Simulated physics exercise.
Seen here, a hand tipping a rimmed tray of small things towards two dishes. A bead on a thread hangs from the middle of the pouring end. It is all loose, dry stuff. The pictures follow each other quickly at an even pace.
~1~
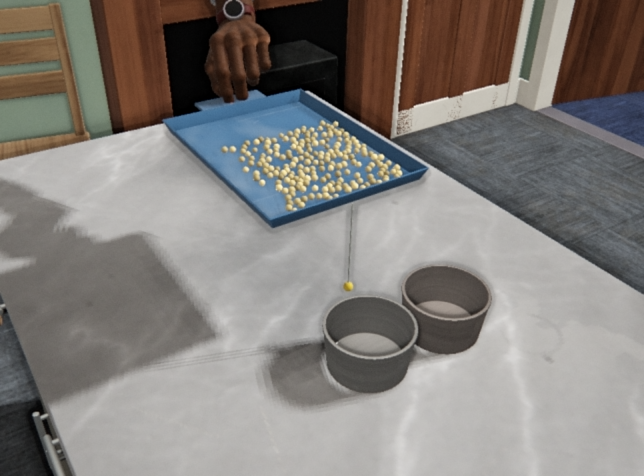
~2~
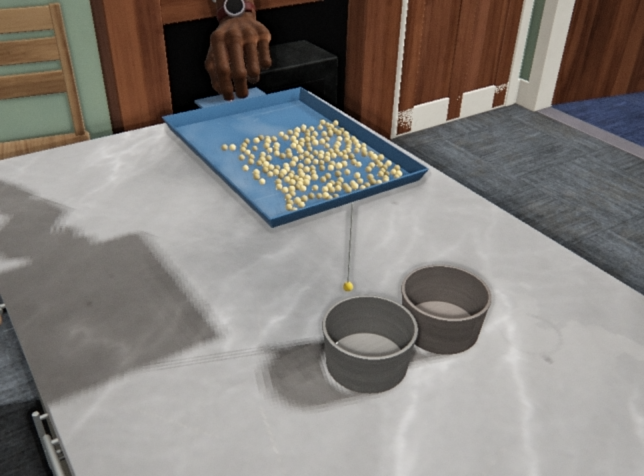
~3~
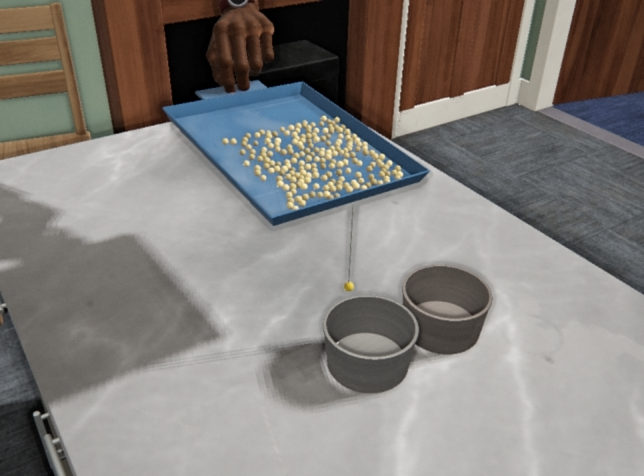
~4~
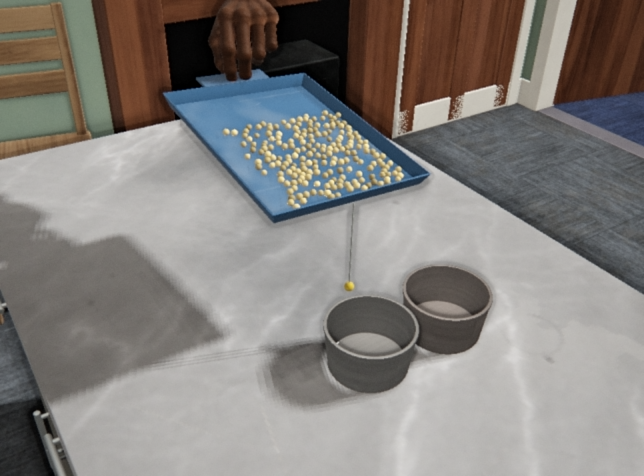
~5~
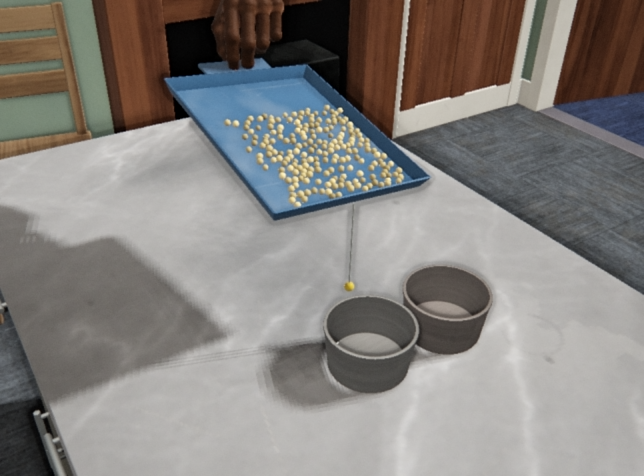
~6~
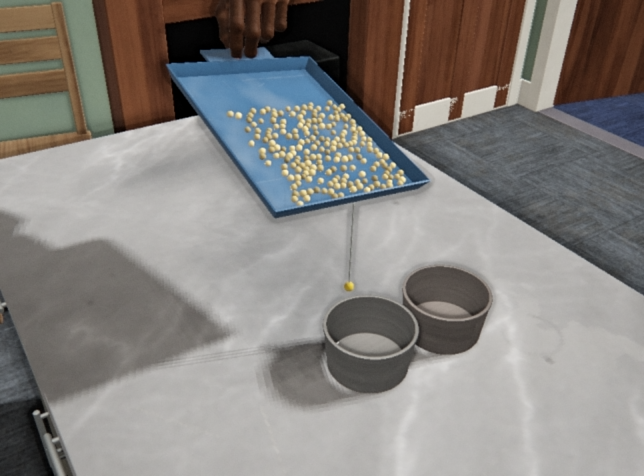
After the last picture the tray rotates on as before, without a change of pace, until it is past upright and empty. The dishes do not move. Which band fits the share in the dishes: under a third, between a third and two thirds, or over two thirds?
Together they catch between a third and two thirds.
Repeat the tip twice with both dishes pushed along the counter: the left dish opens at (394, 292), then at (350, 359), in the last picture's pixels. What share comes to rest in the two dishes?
The first gives 80 %, the second 0 %.
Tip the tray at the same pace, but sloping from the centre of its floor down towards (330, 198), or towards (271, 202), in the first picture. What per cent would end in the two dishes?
About 60 and 0 per cent.
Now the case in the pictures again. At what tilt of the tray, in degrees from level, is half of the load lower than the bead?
Roughly 85°.
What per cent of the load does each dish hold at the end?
The left dish has 0 per cent, the right dish has 40.
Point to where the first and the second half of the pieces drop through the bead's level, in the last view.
Early half (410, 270), late half (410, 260).
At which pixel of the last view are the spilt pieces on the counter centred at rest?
Close to (384, 300).
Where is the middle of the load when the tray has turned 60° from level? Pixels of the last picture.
At about (389, 178).
Soon, tray tipped steeply; nearly all on the tray; a stray few in the right dish; a stray few in the air.
A while on, tray tipped right over; a stray few in the left dish; about a third in the right dish; about half outside both; a small part in the air.
Towards the end, tray tipped past a quarter turn; a stray few in the left dish; about a third in the right dish; about half outside both.
Finally, tray tipped past a quarter turn; a stray few in the left dish; about a third in the right dish; about half outside both.
